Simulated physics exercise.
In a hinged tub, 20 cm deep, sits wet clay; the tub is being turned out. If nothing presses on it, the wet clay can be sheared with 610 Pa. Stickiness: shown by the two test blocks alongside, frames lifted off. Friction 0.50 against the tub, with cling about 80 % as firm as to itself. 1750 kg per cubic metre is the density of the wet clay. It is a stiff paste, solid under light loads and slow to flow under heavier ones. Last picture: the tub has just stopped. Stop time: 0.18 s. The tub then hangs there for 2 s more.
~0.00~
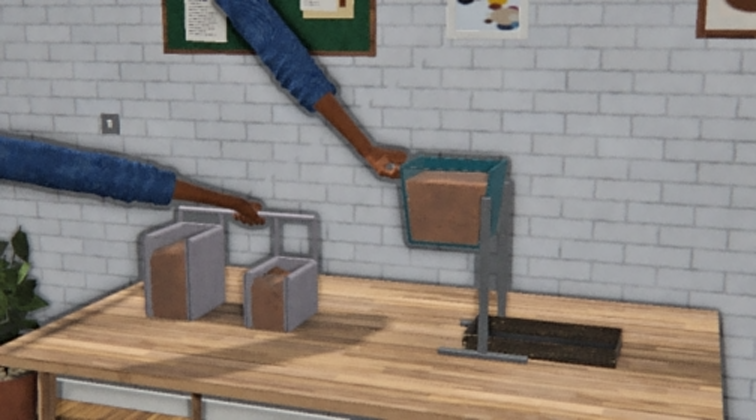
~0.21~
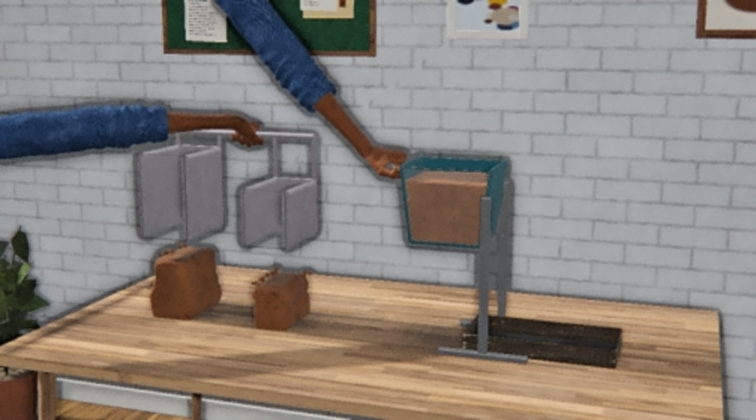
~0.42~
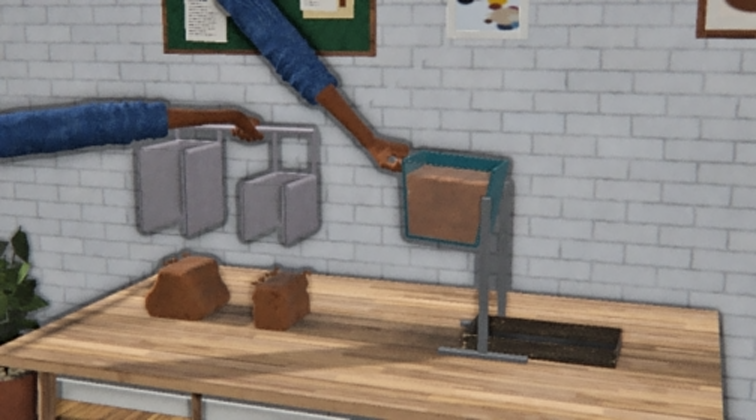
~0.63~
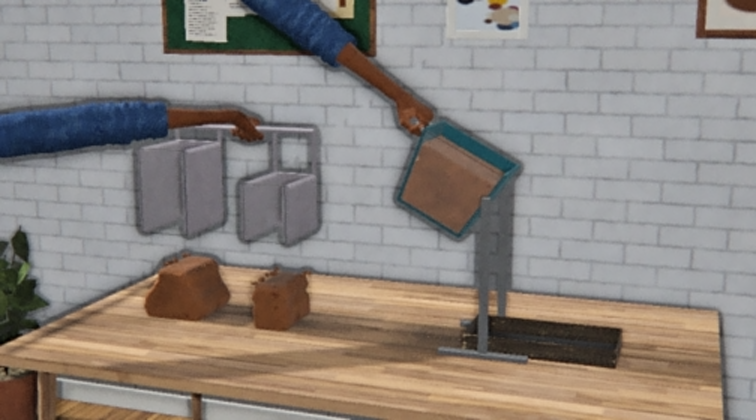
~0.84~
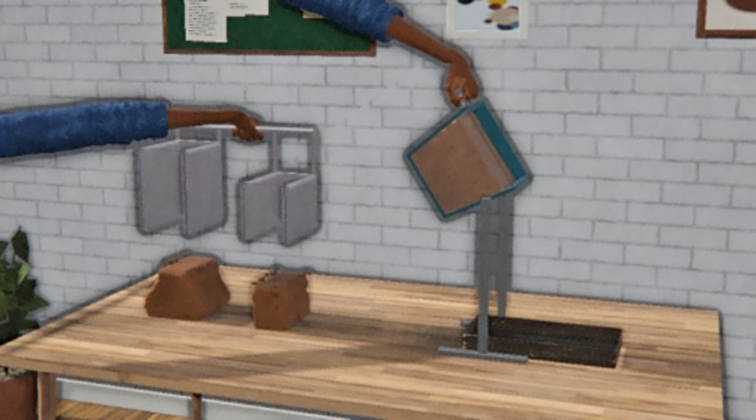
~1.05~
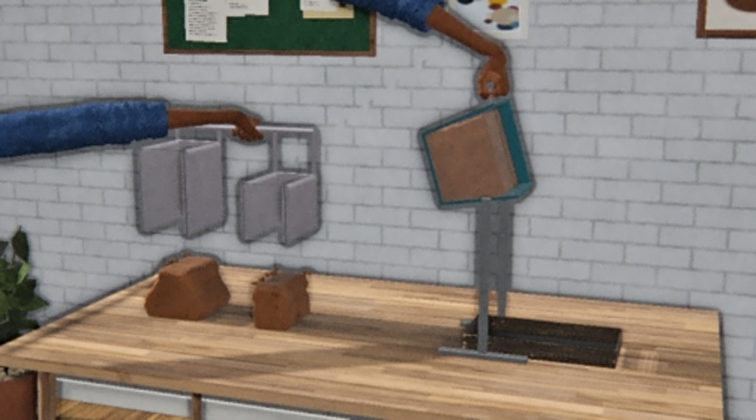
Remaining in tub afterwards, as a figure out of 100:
Near 100 %.
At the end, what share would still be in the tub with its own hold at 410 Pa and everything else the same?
That comes out at roughly 80 %.
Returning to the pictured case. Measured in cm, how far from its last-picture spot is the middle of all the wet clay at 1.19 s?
Something like 0 cm, I'd say.
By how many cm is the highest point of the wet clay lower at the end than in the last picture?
Roughly 0 cm.
After 1.19 s, the tub is at 74 degrees and holds 100 %.
After 1.36 s, the tub is at 74 degrees and holds 100 %.
After 1.53 s, the tub is at 74 degrees and holds 100 %.
After 1.70 s, the tub is at 74 degrees and holds 100 %.
After 3.05 s, at the end, the tub is at 74 degrees and holds 100 %.
